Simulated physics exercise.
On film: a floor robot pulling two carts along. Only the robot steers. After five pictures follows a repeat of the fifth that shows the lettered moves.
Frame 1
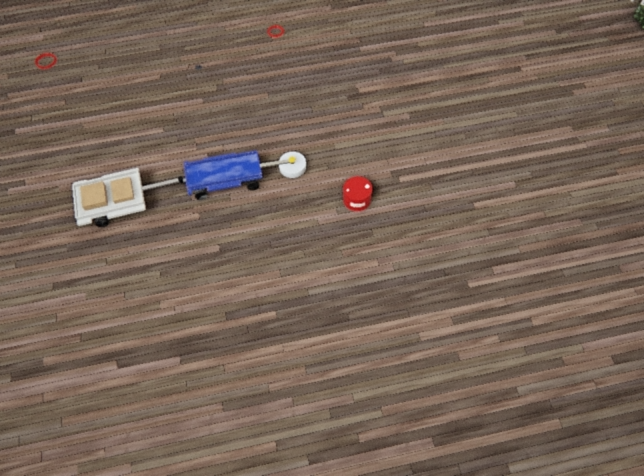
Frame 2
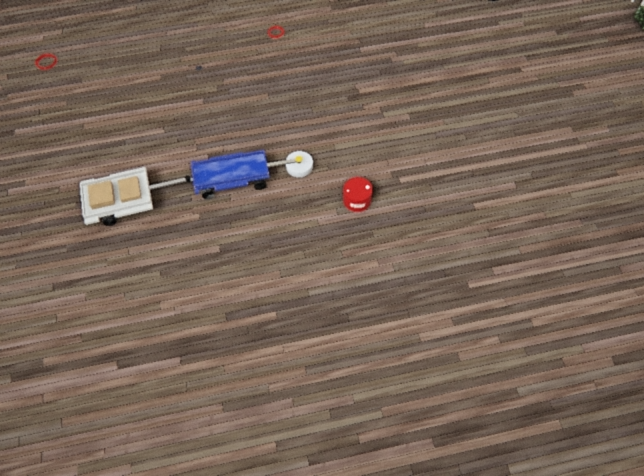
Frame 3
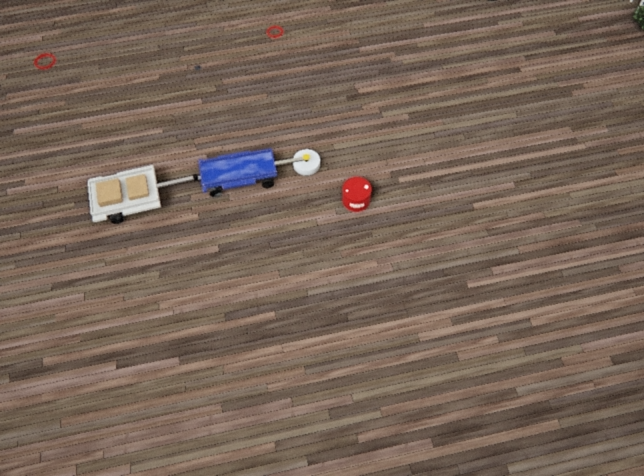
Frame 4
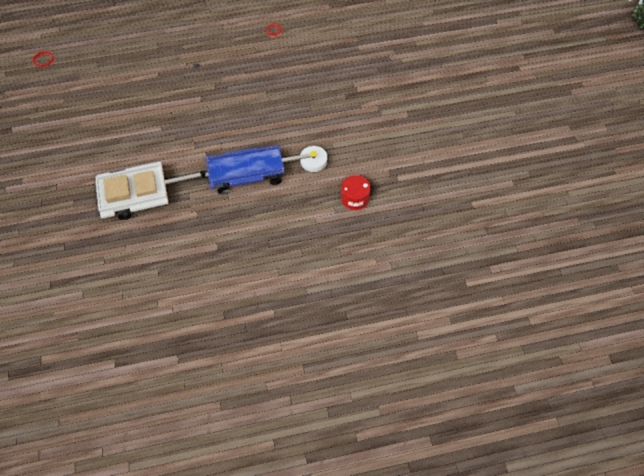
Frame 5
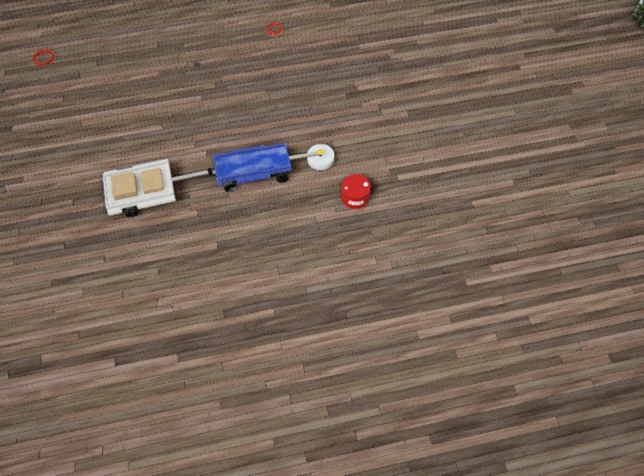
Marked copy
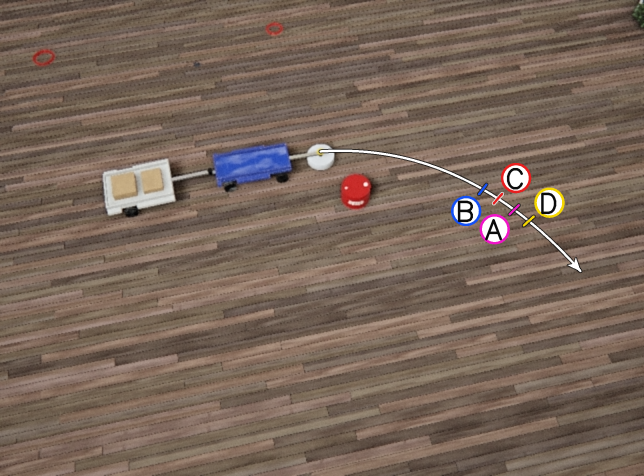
A small round white robot pulling a blue cart and a white cart slowly rightward across a wooden floor, nearing a red tub.
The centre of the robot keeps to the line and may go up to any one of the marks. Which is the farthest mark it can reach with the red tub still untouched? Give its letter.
B.
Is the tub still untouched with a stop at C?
No.
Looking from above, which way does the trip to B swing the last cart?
Clockwise.
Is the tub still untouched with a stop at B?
For that mark, yes.
On the marked copy, A at (514, 210); B at (483, 189); C at (498, 199); D at (529, 221); the route from (321, 151) via (460, 177) to (581, 271).
Following B. Soon after the start, robot (379, 158), last cart (198, 174).
Later, robot (434, 172), last cart (254, 165).
In the end, robot (481, 194), last cart (302, 162); nothing has been touched.
As for the rest, A is too far, the tub has been hit; C is too far, the tub has been hit; D is too far, the tub has been hit.
